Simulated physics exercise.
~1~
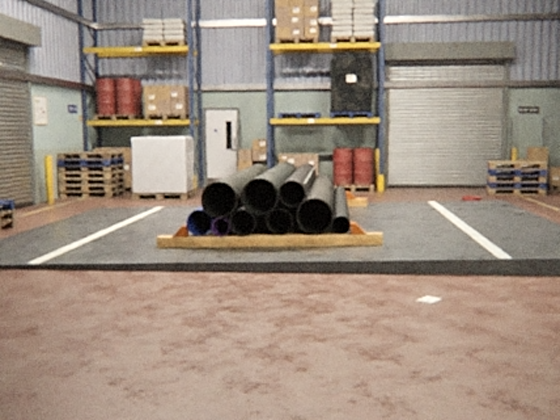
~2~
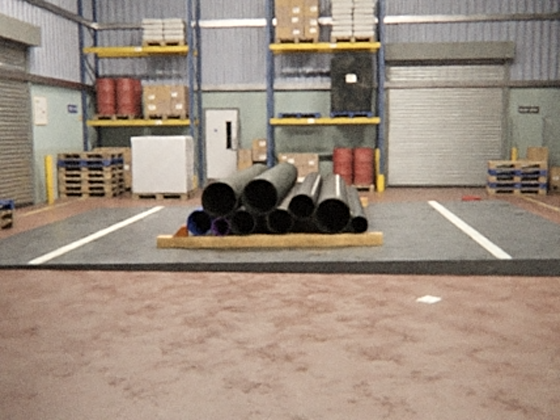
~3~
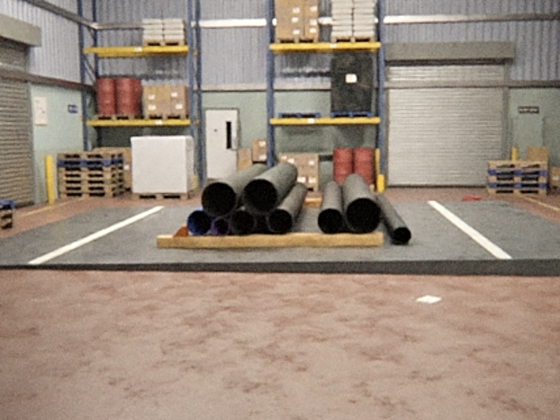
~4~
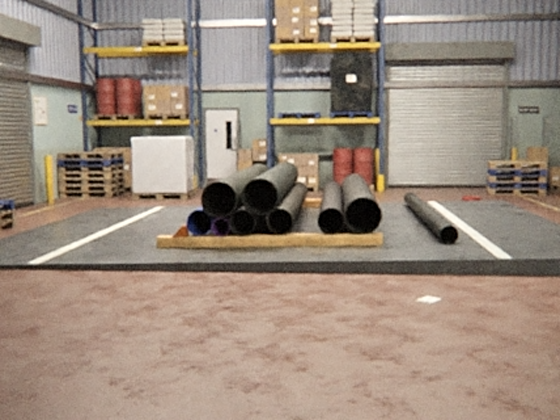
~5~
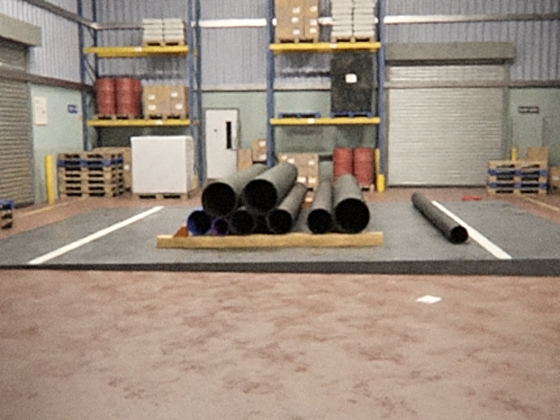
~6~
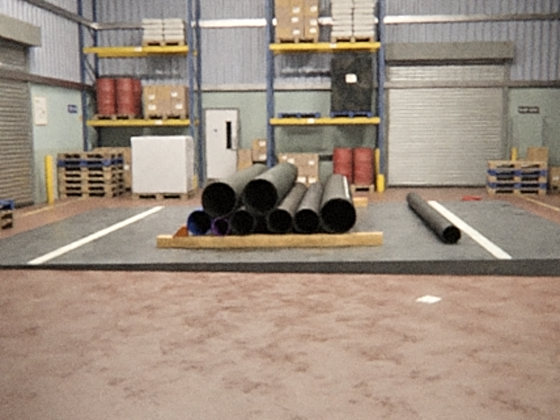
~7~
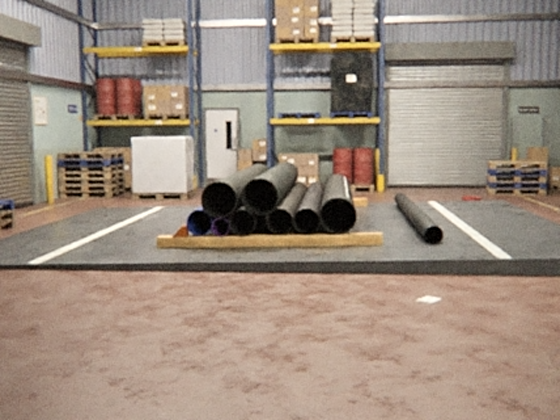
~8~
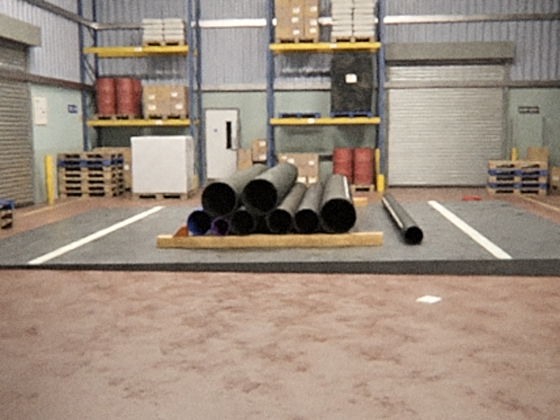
At the start, dark hollow pipes of different sizes sit piled on wooden bearers in a warehouse, with a blue one and a purple one low on the left. The right side of the pile slumps, and an upper pipe drops as those beside it spread to the right. A slim pipe leaves the bearers and rolls toward the right white line, while a gap opens in the stack and then closes. Short of the line, the slim pipe turns and rolls back left. It ends on the pad between the line and the bearers, with blue and purple still in place.
